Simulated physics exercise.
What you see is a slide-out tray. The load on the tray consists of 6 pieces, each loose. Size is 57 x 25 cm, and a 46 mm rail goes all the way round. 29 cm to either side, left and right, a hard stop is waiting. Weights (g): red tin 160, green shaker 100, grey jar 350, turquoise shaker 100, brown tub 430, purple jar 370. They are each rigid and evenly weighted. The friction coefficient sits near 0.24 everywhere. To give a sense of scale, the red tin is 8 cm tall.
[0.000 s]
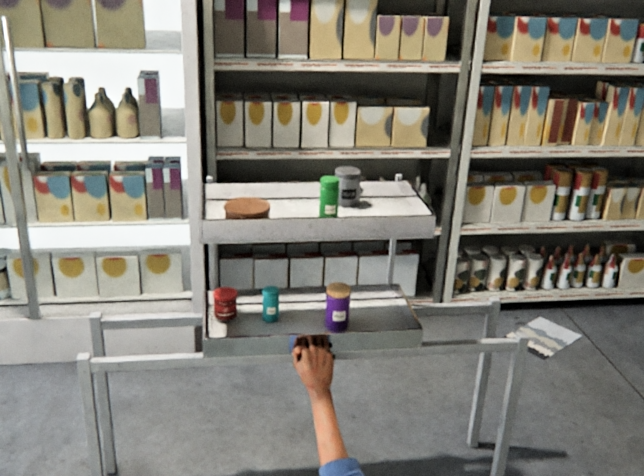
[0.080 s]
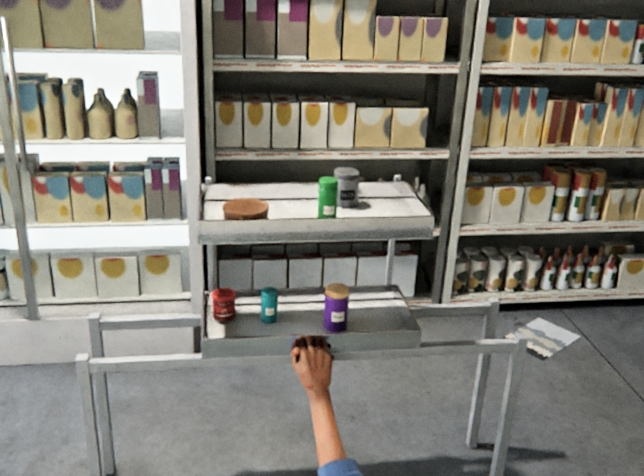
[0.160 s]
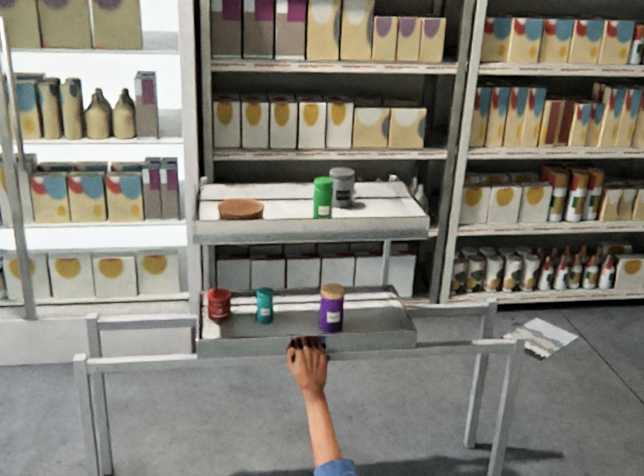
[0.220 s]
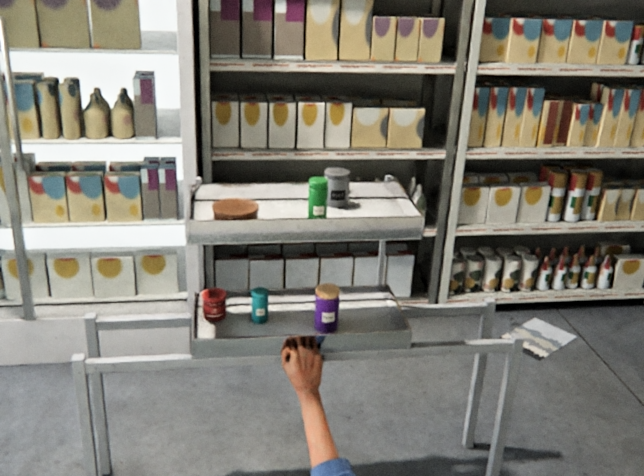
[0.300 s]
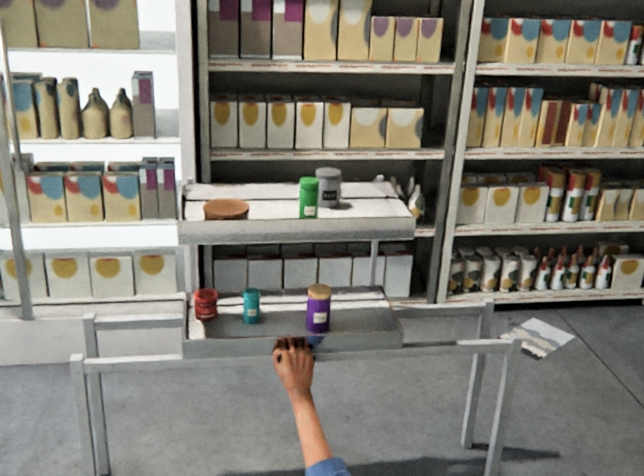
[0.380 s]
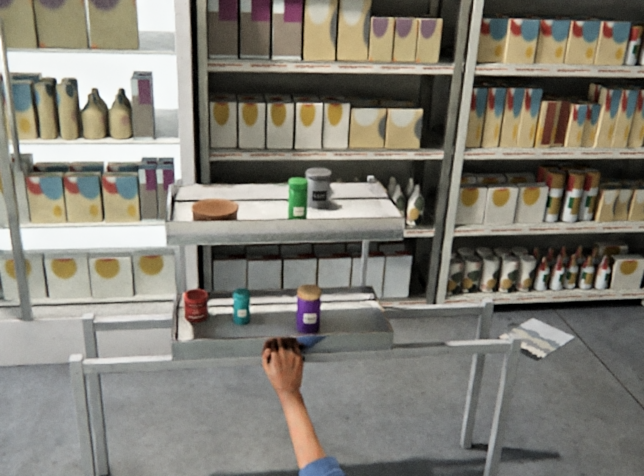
In a shop aisle lined with stocked shelves, a hand gripped the front of a two-level tray holding six loose containers and slid it a short way left, the containers moving along with it.
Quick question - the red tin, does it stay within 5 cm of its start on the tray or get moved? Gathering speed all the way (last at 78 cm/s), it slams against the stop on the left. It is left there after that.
It never strays far.
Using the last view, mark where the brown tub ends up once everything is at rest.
Near (98, 219).
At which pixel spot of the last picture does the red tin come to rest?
Roughly (105, 310).
By 0.78 s, tray moved 29 cm left.
By 0.88 s, tray moved 29 cm left; red tin 2 cm from its spot near (105, 310); green shaker 7 cm from its spot; turquoise shaker 7 cm from its spot.
By 0.98 s, tray moved 29 cm left; red tin 2 cm from its spot near (105, 310); green shaker 11 cm from its spot; purple jar 11 cm from its spot.
When it is over (1.4 s), not toppled but over 5 cm from the start, green shaker, grey jar, turquoise shaker, brown tub and purple jar; the last one within 5 cm of the start. In the last view, red tin near (105, 310).
